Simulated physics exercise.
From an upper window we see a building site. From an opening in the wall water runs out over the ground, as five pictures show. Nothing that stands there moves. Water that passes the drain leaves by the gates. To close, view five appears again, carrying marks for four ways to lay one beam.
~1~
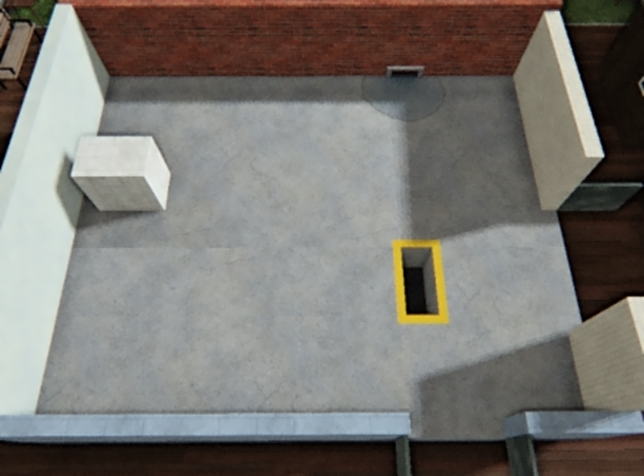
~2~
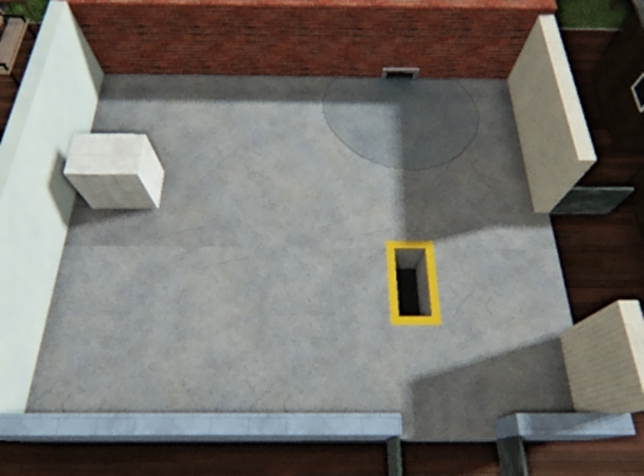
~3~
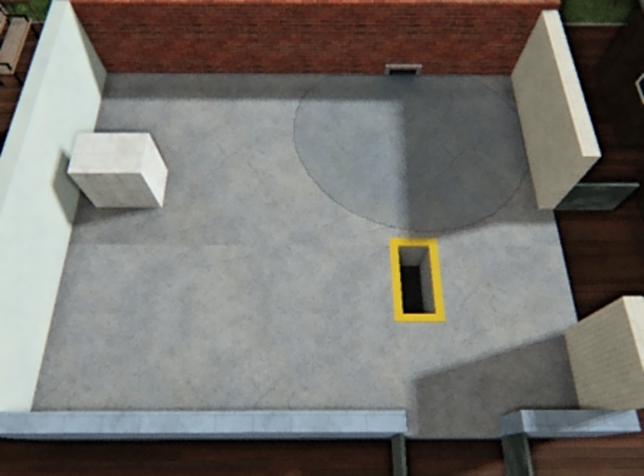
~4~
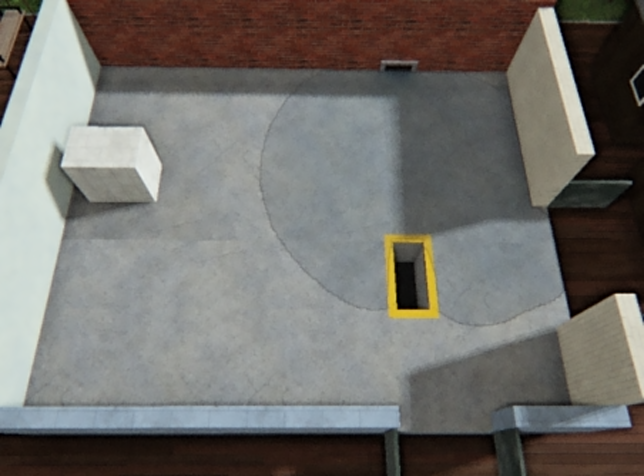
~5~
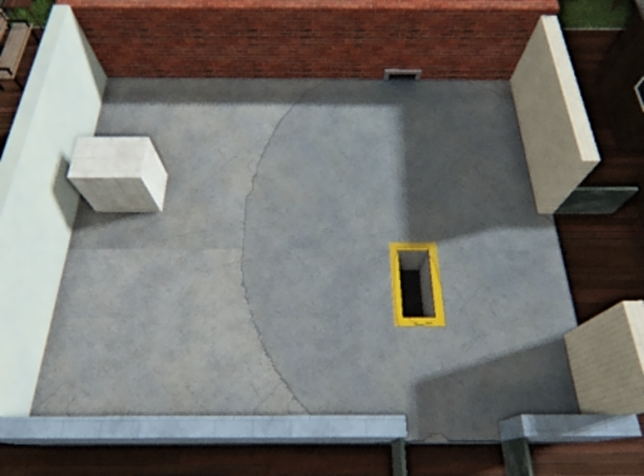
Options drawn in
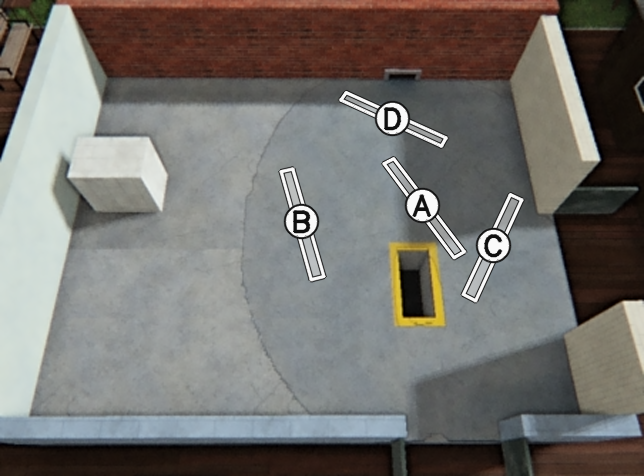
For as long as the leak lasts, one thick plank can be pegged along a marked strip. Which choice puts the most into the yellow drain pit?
The best place is C.
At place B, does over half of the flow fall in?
No, it does not.
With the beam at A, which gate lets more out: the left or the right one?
More leaves on the left.
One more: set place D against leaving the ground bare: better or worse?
Worse.
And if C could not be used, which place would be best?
Place B.
On the marked copy, A from (388, 161) to (459, 254); B from (286, 170) to (317, 278); C from (469, 297) to (516, 197); D from (343, 96) to (443, 141).
With A, about 12 % of the stream runs into the yellow drain pit, about 86 % out by the gates.
With B, about 26 % of the stream runs into the yellow drain pit, about 72 % out by the gates.
With C, about 51 % of the stream runs into the yellow drain pit, about 47 % out by the gates.
With D, about 11 % of the stream runs into the yellow drain pit, about 87 % out by the gates.
